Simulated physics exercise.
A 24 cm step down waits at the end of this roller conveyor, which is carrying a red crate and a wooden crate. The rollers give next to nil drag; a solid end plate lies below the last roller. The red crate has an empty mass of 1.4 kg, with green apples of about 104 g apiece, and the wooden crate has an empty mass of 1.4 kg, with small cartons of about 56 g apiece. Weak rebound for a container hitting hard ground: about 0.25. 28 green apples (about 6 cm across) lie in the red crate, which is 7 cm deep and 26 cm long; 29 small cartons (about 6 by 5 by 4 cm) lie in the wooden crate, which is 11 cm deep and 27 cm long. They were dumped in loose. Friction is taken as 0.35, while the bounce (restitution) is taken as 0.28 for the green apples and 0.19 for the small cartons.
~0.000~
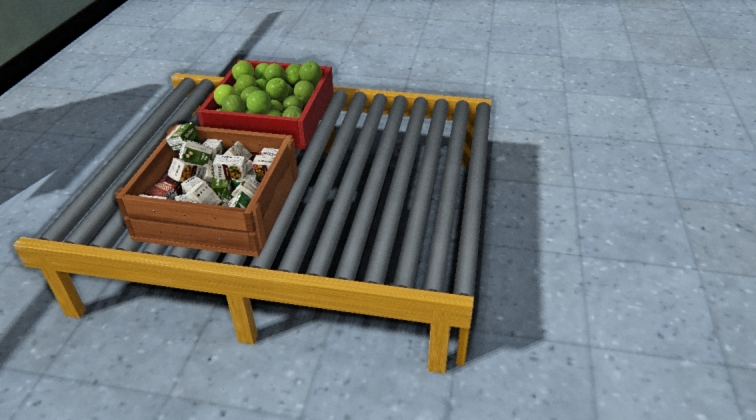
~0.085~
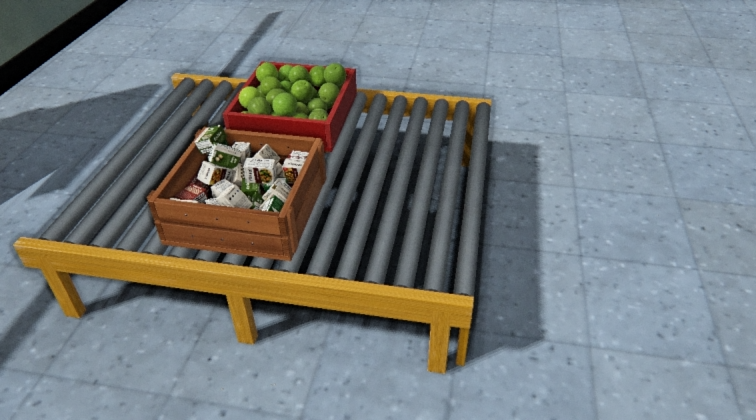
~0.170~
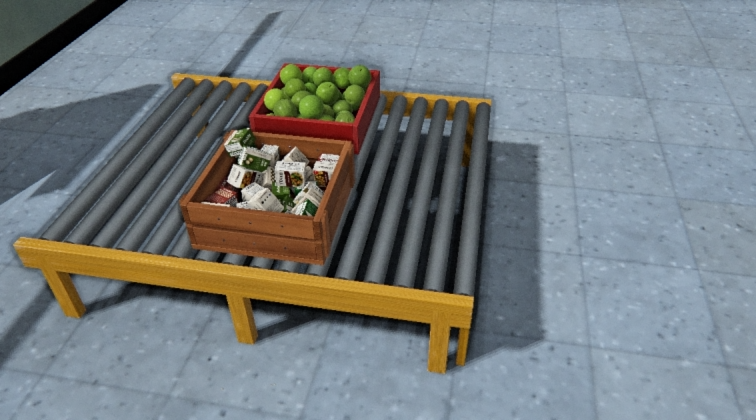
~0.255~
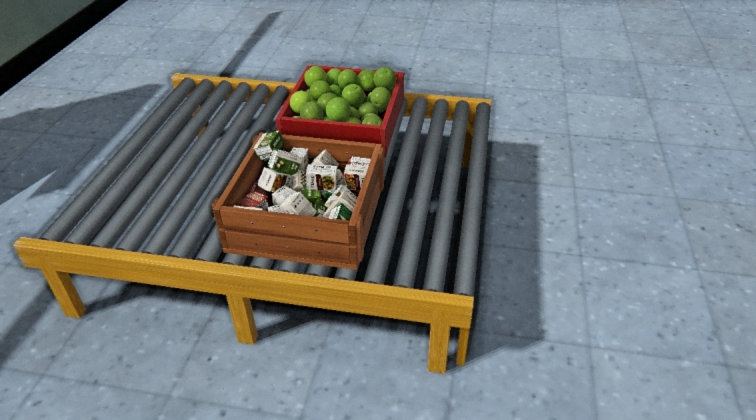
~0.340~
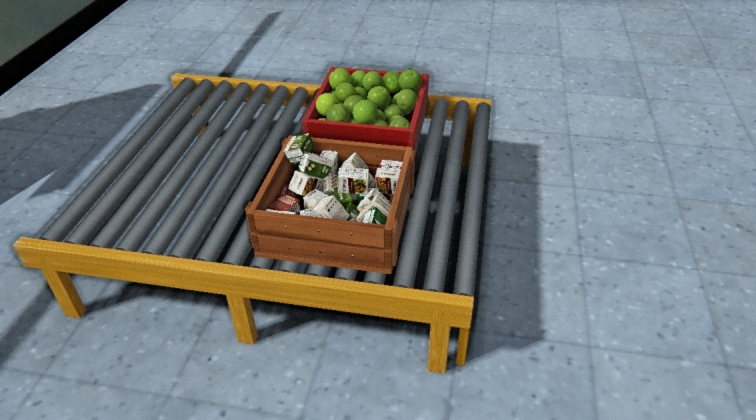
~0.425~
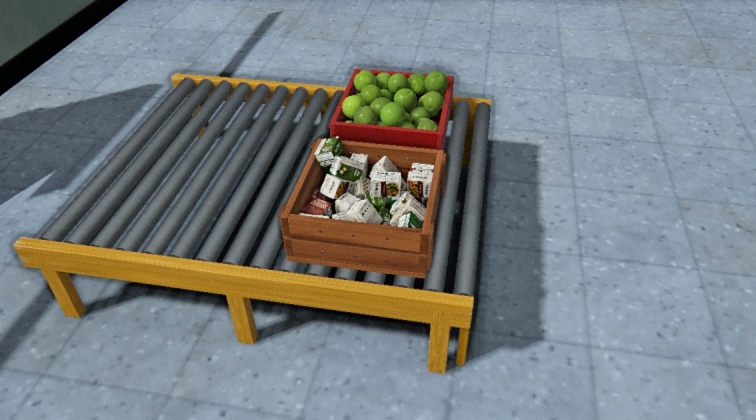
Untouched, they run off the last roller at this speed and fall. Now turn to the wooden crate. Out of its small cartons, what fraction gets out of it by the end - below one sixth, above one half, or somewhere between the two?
By the end, below one sixth of them are out.
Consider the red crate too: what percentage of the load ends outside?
Lost: Red crate 30 per cent.
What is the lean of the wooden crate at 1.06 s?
About 20°.
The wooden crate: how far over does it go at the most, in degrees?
40°.
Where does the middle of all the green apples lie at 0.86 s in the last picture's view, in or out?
Middle approx. (531, 125).
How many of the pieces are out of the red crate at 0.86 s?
For the red crate, some 0.
After 0.51 s, the front runs out over the edge.
After 0.86 s, the red crate leans 12° with 0 of 28 out and the wooden crate leans 13° with 0 of 29 out.
After 1.06 s, the red crate leans 22° with 0 of 28 out and the wooden crate leans 22° with 0 of 29 out.
After 1.41 s, the red crate is level with 7 of 28 out and the wooden crate is level with 0 of 29 out.
When it is over (at 1.64 s), the red crate is level with 8 of 28 out and the wooden crate is level with 0 of 29 out. Asked share, 0 of 29, 0 per cent.
